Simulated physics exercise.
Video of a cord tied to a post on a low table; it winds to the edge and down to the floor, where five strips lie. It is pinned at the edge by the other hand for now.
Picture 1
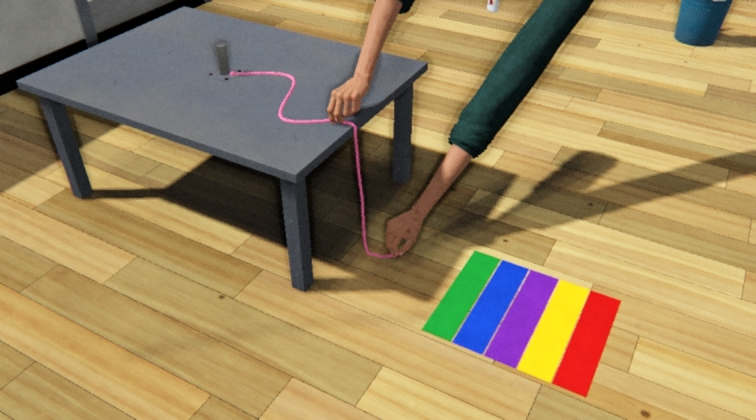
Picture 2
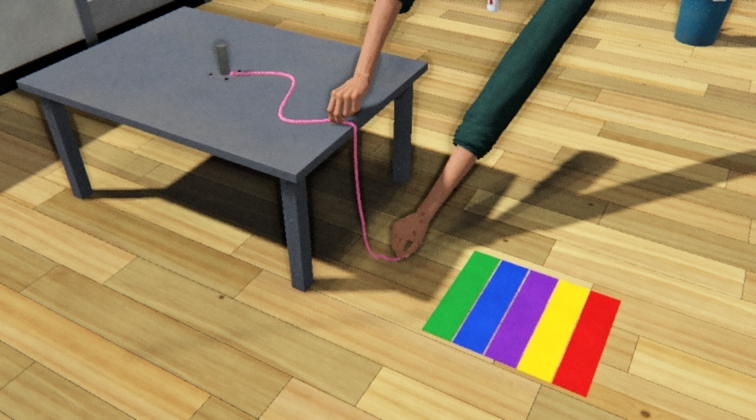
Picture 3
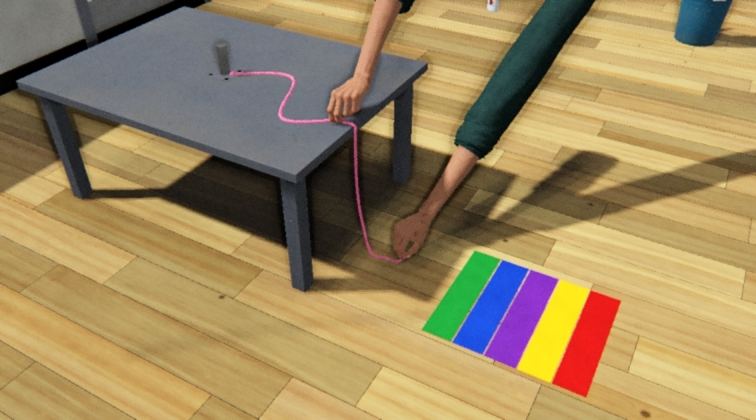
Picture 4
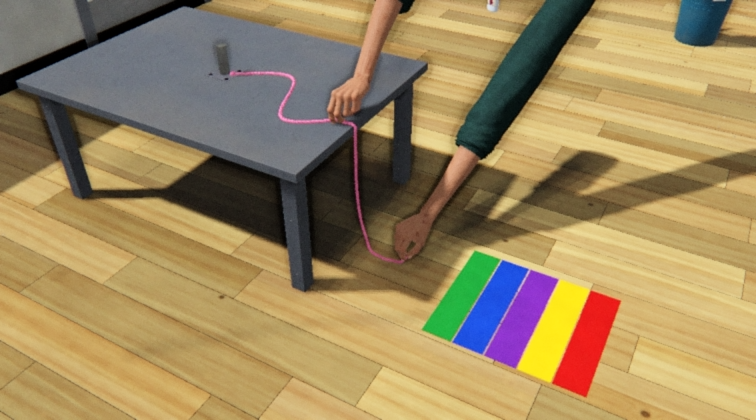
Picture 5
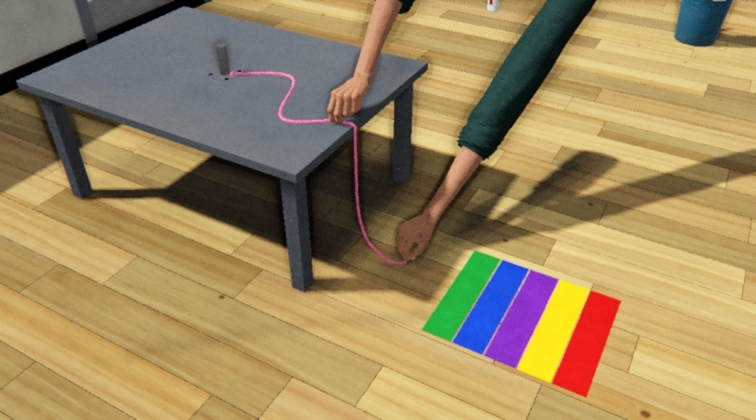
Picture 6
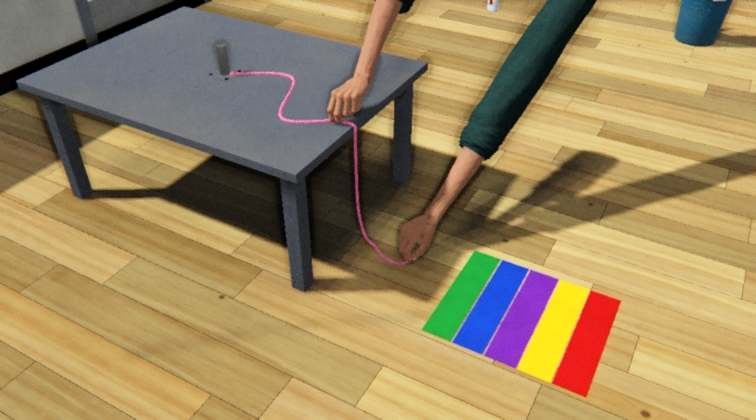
Pink cord runs from a post across a low grey table, one hand pinning it at the edge, another easing its end slightly right.
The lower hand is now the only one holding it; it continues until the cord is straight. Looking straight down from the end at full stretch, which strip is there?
The yellow strip is there.
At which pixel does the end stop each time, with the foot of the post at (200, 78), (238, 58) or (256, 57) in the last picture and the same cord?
Going by the last picture, roughly (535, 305), (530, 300) and (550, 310).
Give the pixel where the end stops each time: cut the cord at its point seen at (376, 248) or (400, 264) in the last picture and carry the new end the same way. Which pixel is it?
The pixels are close to (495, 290) for the first and (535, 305) for the second.
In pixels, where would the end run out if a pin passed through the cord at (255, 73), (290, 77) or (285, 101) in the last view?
Those spots come out as (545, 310), (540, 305) and (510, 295).
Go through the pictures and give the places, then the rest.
End (398, 254); green (446, 320); blue (477, 332); purple (509, 344); yellow (542, 357); red (576, 371), in the first picture.
End (403, 256); cord through (261, 74) (292, 90) (289, 121) (354, 128) (358, 185) (366, 242), in the second picture.
End (405, 256), in the third picture.
End (406, 257); cord through (261, 74) (292, 90) (289, 121) (354, 128) (356, 185) (367, 241), in the fourth picture.
End (410, 258), in the fifth picture.
End (411, 259); cord through (261, 74) (292, 90) (289, 121) (354, 128) (357, 185) (369, 241), in the sixth picture.
Early on, end near (507, 294); over blue.
Midway, end near (538, 305); over purple.
At the end of the slack, end near (557, 312); over yellow. The yellow one.
